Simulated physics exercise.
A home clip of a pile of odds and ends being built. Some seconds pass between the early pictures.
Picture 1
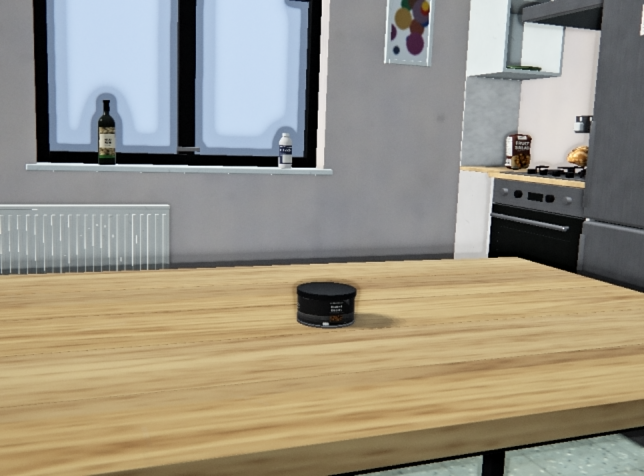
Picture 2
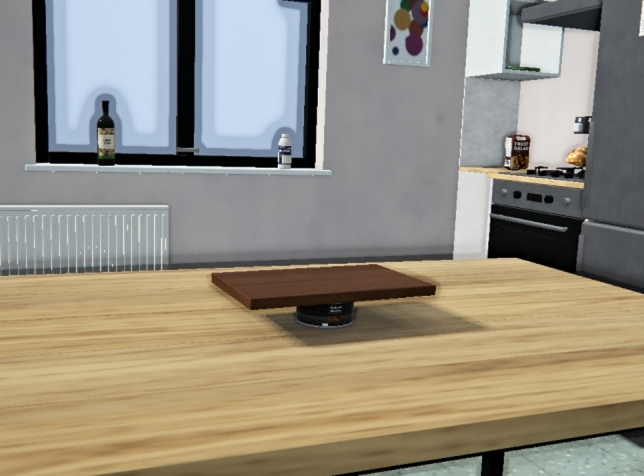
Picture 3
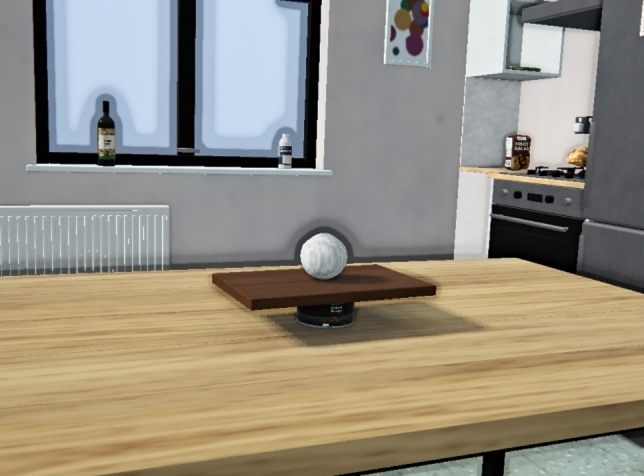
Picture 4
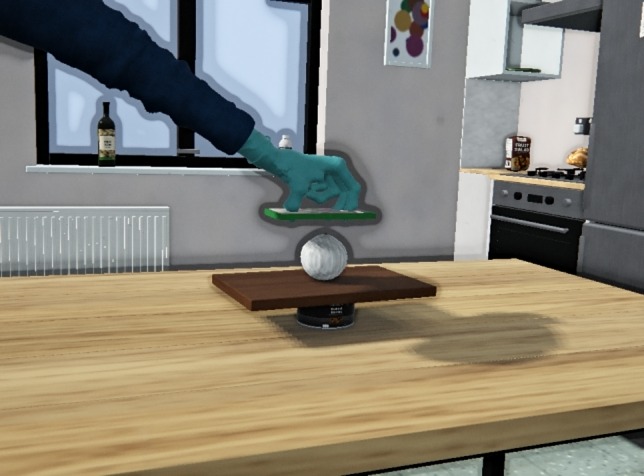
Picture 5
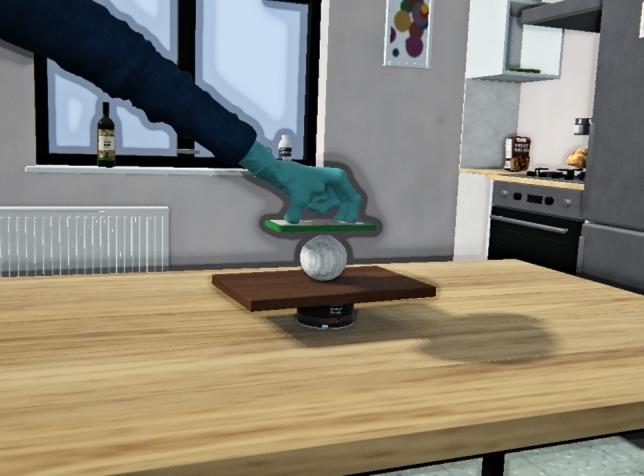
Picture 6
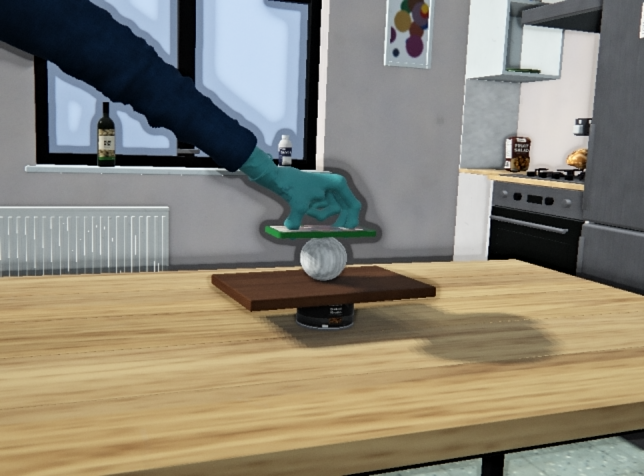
To begin with, a small black tub sits alone on a wooden table, then a brown board appears on top of it, followed by a white ball-shaped object on the board. A teal-gloved hand reaches in from the left and lowers a flat green object a short way onto the white one, still holding it.
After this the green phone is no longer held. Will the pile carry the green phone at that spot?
Here the pile comes apart.
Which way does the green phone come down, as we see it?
To the left.
Then, 0.70 s on from there, green phone now fallen.
Then, 1.30 s on from there, white onion shifted a little.
In the end, fallen, green phone; the other 3 unmoved. At the end, from the last picture's camera, green phone near (189, 305). The pile gives way.
